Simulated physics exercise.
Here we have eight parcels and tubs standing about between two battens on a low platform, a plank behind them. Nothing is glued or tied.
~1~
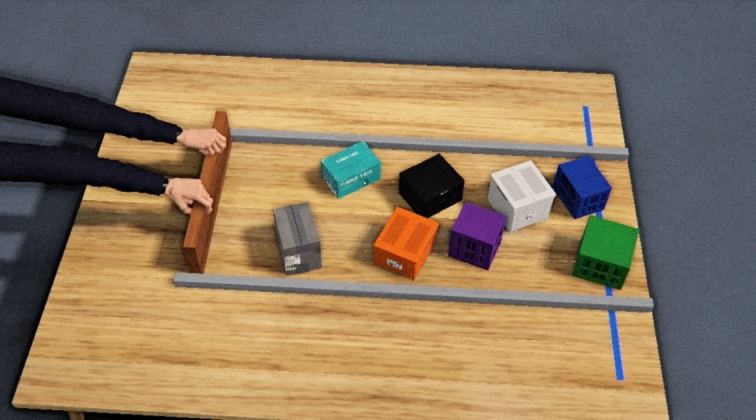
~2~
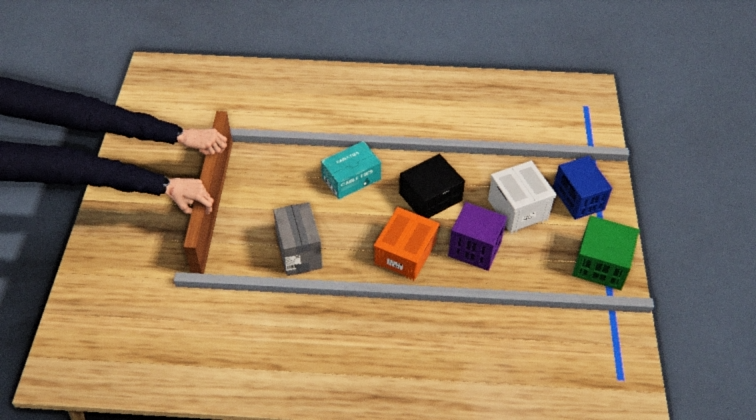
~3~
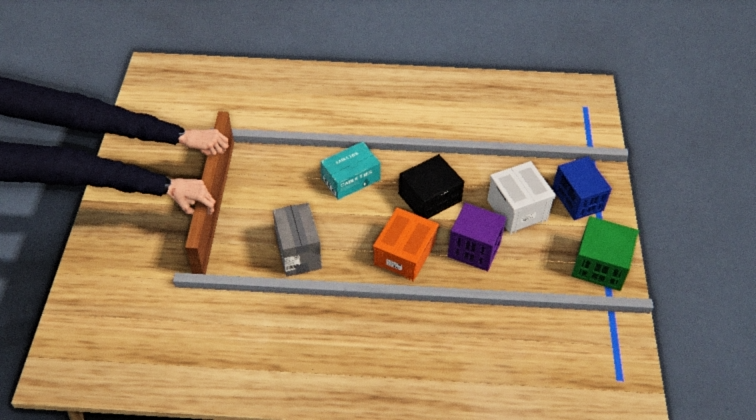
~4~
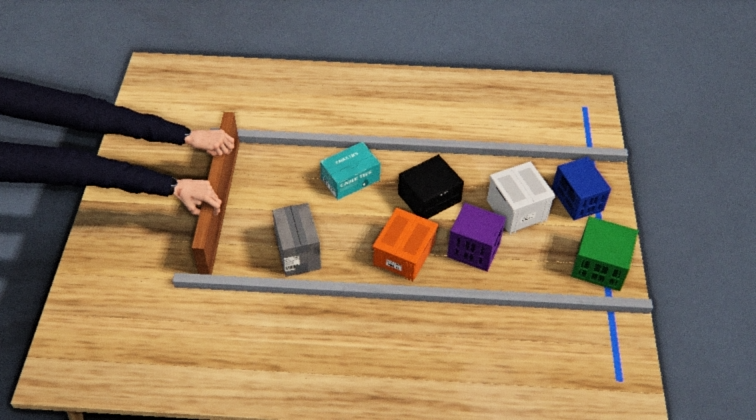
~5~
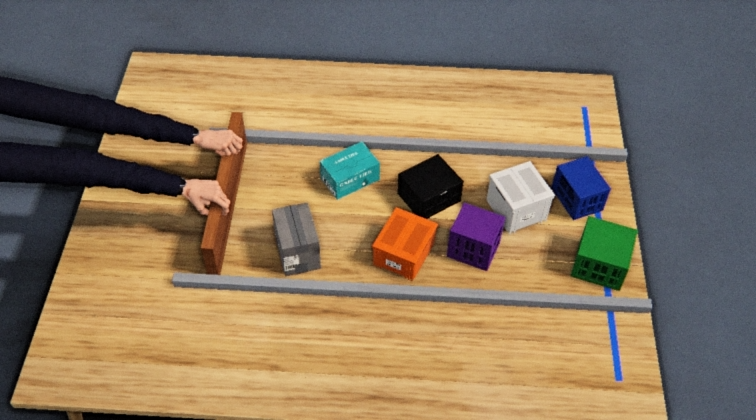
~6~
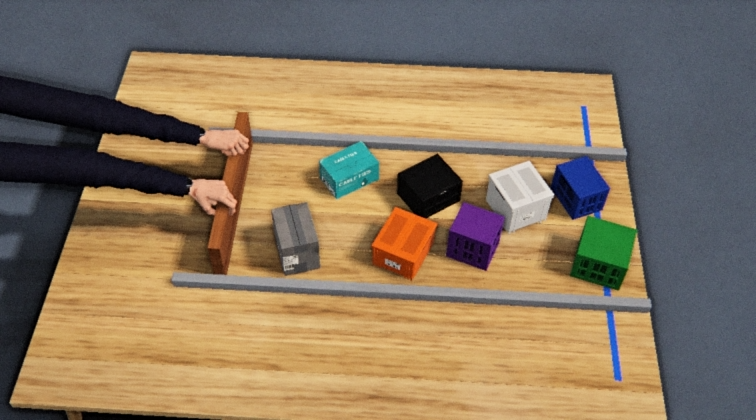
On a wooden platform, eight colourful boxes and crates stood scattered between two grey battens, and two hands held a brown plank at the left, then slid it slightly right while the boxes stayed put.
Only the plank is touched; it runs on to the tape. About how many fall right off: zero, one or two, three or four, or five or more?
The number that fall off is five or more.
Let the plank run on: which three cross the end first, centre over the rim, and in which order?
The order is the green crate, the blue crate, the purple crate.
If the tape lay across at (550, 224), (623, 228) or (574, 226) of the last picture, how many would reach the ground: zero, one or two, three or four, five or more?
One after another: Either three or four; more than four; three to four.
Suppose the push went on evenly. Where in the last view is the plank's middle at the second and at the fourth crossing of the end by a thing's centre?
First at (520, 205), next at (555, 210).
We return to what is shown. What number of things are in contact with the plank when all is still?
It touches 3.
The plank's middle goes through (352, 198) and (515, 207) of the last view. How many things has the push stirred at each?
At the one place 3, at the other 8.
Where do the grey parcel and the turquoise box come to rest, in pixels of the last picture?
About (630, 262), and the other about (627, 180).
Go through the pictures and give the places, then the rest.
Green crate (605, 253); blue crate (582, 187); white tote (520, 197); plank (210, 191); tape (601, 226), in the first picture.
Blue crate (582, 188); plank (210, 191), in the second picture.
White tote (520, 198); purple crate (476, 237), in the third picture.
Green crate (605, 254); grey parcel (297, 240), in the fourth picture.
Blue crate (580, 188); turquoise box (350, 171), in the fifth picture.
Green crate (603, 253); blue crate (580, 188); white tote (518, 198); plank (232, 192); tape (599, 227), in the sixth picture.
A little later, none off yet; green crate at rest near (603, 253); blue crate at rest near (580, 188); white tote at rest near (518, 198).
Next, none off yet; green crate at rest near (603, 253); blue crate moving near (584, 188); white tote shifted about its own width near (548, 196).
Later still, one off so far; green crate dropping near (670, 328); blue crate shifted about its own width near (639, 181); white tote shifted well along near (613, 200).
When it is over, the number that fall off is five or more; down, orange tote, purple crate, white tote, blue crate and green crate.
